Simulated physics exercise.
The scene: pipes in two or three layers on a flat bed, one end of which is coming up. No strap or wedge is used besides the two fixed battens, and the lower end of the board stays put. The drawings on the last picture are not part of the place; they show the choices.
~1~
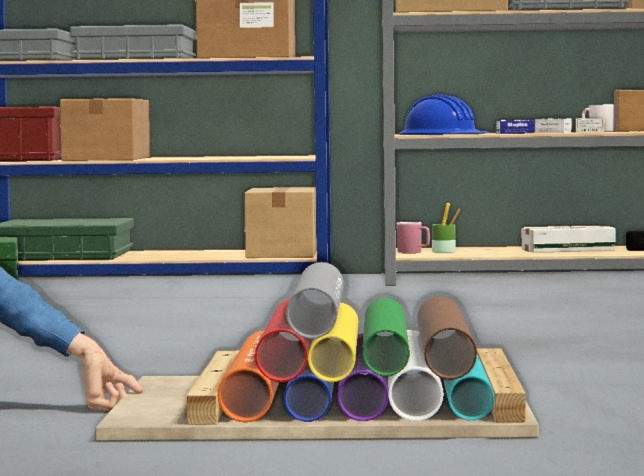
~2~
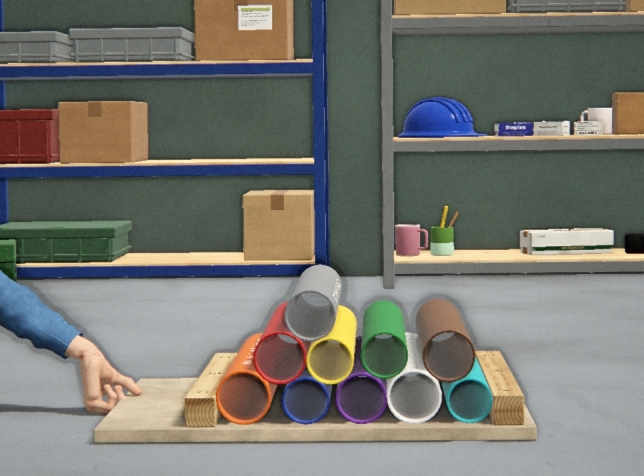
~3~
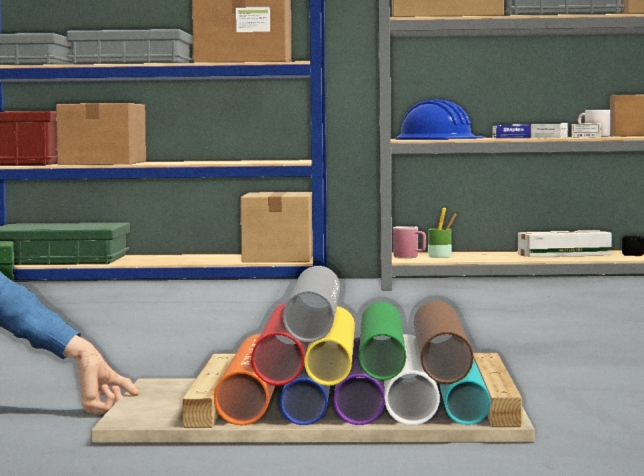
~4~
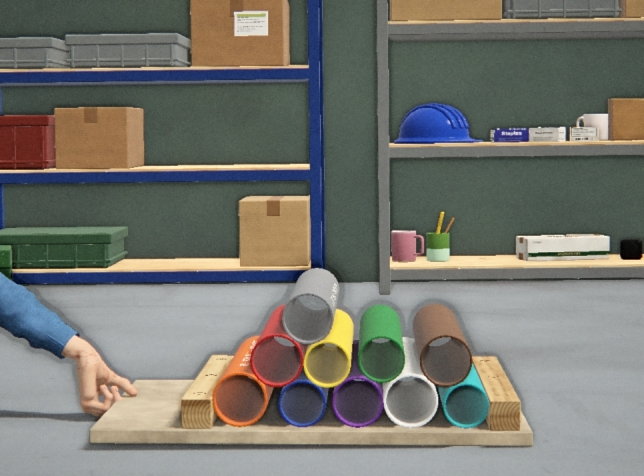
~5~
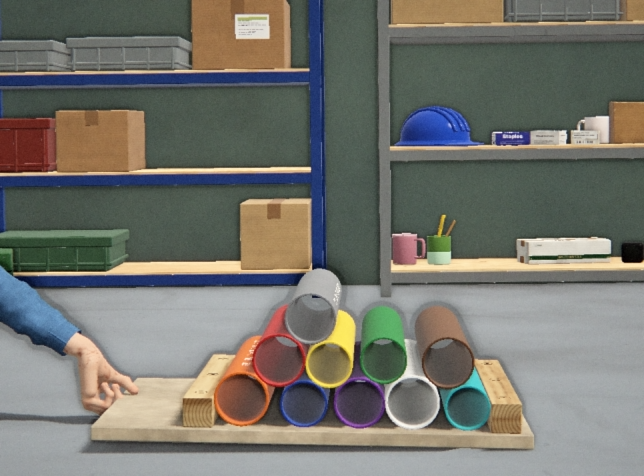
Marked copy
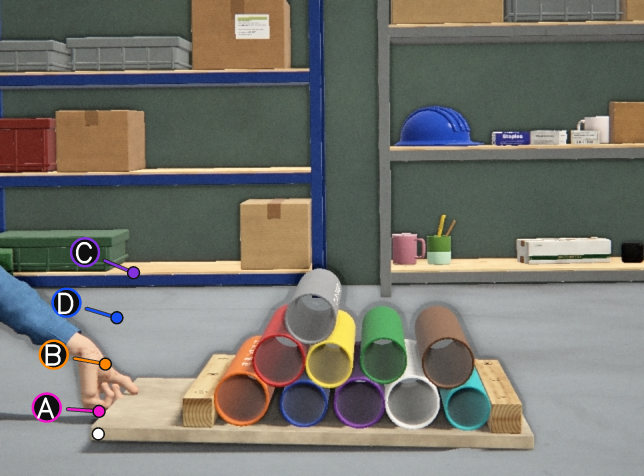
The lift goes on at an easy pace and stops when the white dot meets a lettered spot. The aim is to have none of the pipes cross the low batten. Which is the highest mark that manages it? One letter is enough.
No higher than D.
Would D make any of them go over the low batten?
At D: No.
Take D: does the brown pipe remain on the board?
Yes, with D.
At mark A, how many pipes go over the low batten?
The count is none.
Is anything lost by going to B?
At B: No.
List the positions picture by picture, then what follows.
The first frame shows turquoise pipe (471, 398); brown pipe (450, 354); red pipe (281, 356).
The second frame shows red pipe (279, 358); yellow pipe (330, 361).
The third frame shows board (318, 394); orange pipe (241, 398); blue pipe (304, 402).
The fourth frame shows board (316, 396); orange pipe (240, 400); blue pipe (302, 404).
The fifth frame shows board (317, 397); orange pipe (241, 399); blue pipe (304, 404).
On the copy, A at (99, 412); B at (105, 364); C at (133, 273); D at (117, 318); the white dot at (98, 434).
On D. First, board at 13°.
Then, board at 17°.
Finally, board at 17°, none over the low batten.
By contrast, A none over the low batten; B none over the low batten; C one over the low batten (brown).
